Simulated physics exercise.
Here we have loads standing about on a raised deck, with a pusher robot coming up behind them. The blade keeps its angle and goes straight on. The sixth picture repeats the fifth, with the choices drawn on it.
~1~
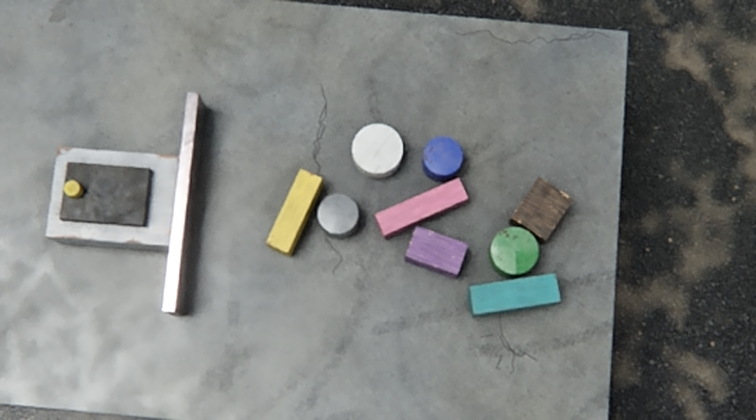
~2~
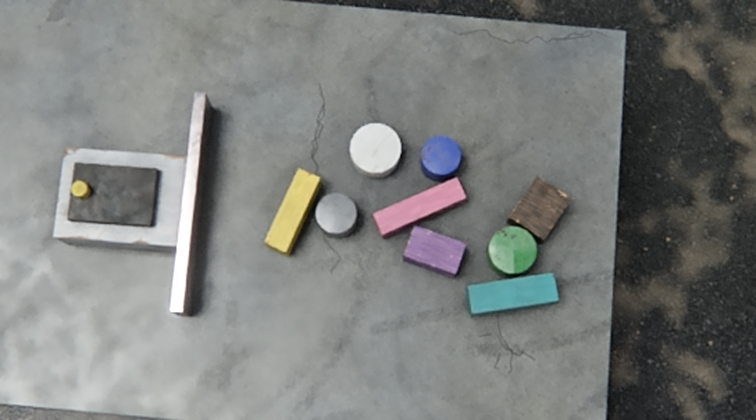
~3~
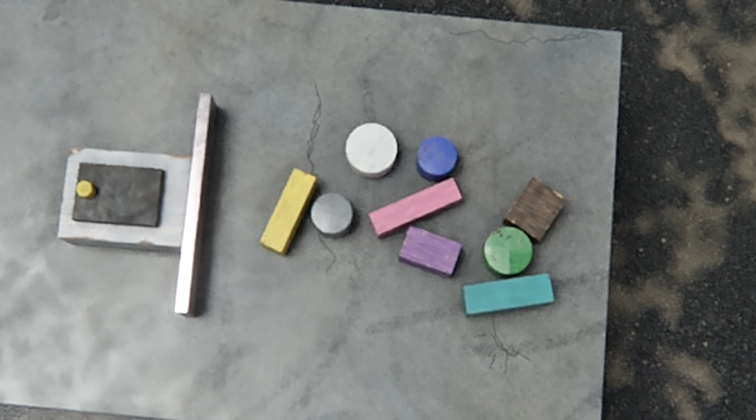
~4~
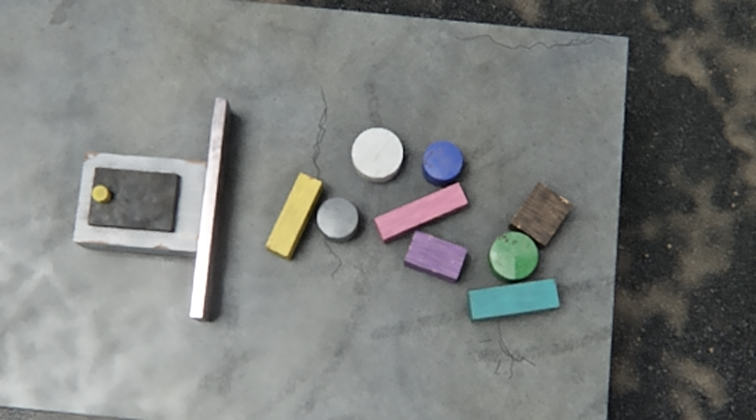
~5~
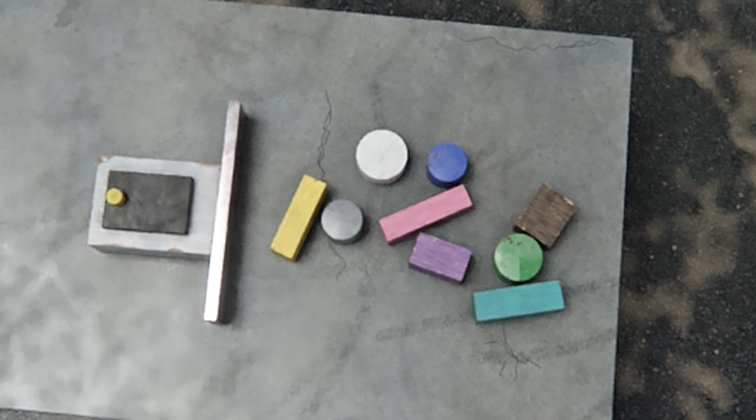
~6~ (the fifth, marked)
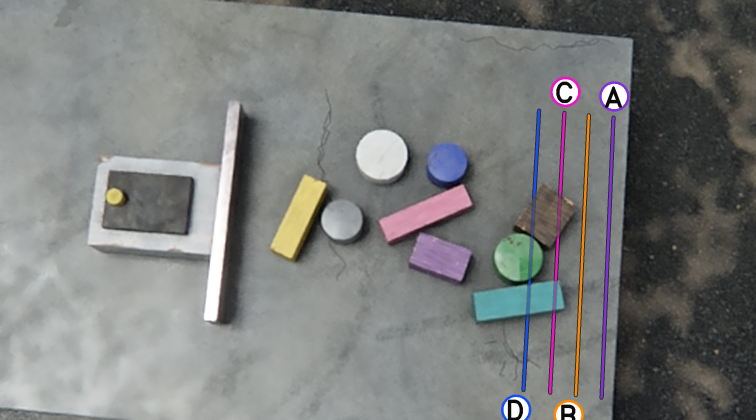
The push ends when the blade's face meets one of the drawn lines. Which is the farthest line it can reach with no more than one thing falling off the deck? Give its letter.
At D, and not beyond.
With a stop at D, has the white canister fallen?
No.
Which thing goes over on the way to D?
It is the black crate.
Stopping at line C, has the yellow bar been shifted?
Yes.
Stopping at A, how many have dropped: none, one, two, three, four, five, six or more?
Six or more.
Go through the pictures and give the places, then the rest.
In the first frame, white canister (378, 152); grey canister (339, 217); turquoise bar (513, 296).
In the second frame, robot (120, 195); blue canister (440, 159).
In the third frame, robot (125, 195); black crate (534, 211).
In the fourth frame, robot (140, 200); pink bar (421, 214).
In the fifth frame, robot (154, 203); white canister (382, 158); grey canister (343, 223); turquoise bar (517, 303).
On the marked copy, A at (608, 254); B at (583, 252); C at (557, 249); D at (531, 247).
Following D. Soon after the start, robot (265, 213); pink bar (449, 208); yellow bar (352, 224).
Later, robot (377, 224); black crate (554, 220); pink bar (547, 183).
In the end, robot (463, 232); black crate over the edge; pink bar (622, 182); one fallen.
As for the rest, A drops nine; B drops seven; C drops four.
